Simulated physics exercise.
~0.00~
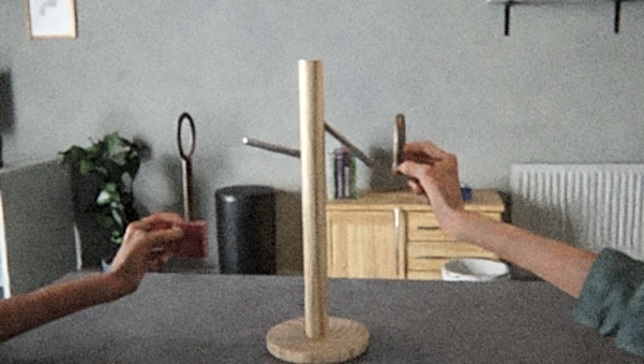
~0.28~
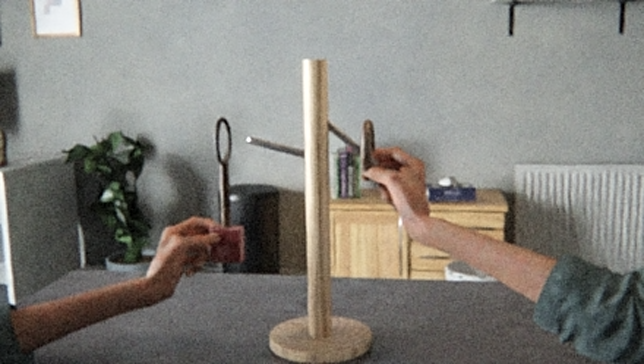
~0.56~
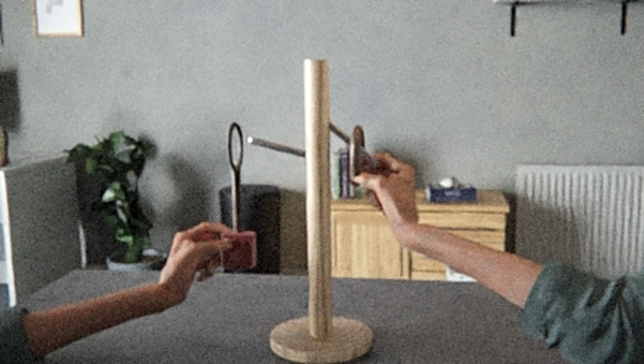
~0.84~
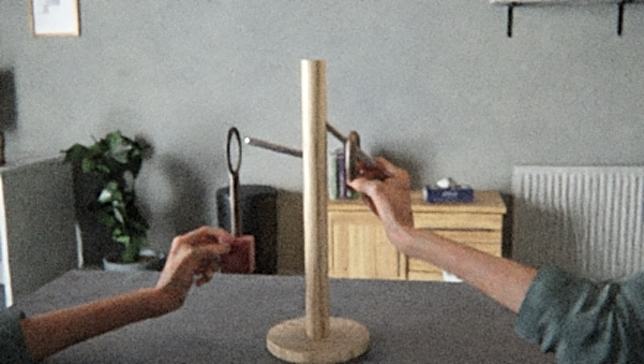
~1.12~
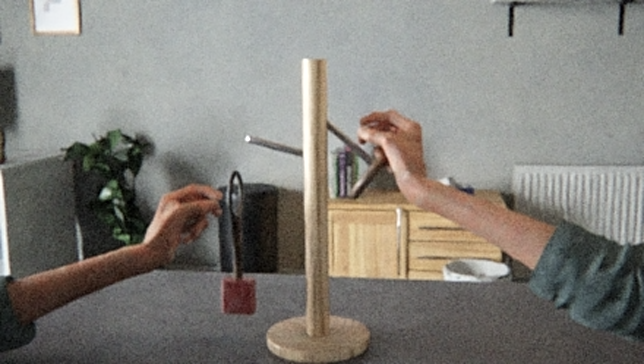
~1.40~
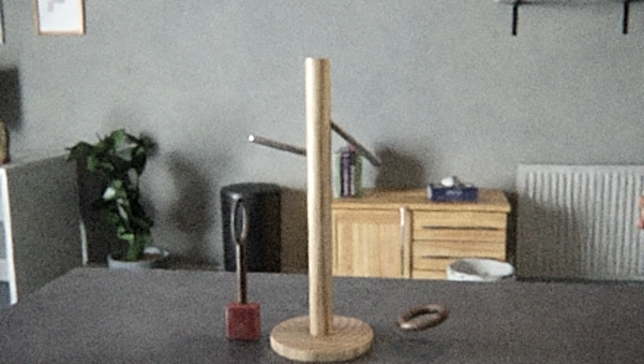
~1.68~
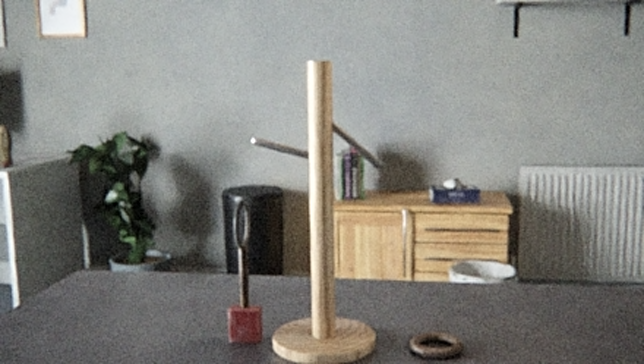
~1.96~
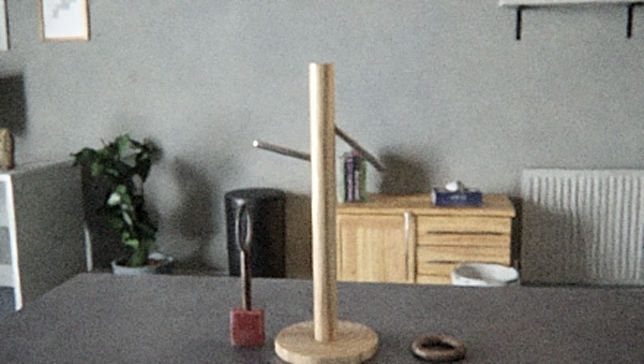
At first, a wooden stand with a thin peg on each side rises from a dark table, while one hand holds a red brush at the left and another holds a ring of brown tape at the right. Both hands bring their objects inward, toward the pegs. They pause there, the brush and the tape sinking slightly. Then the fingers let go and draw back as the brush drops upright toward the table and the tape tilts. With the hands gone, the brush stands left of the base, and the tape ends up lying flat on the right.
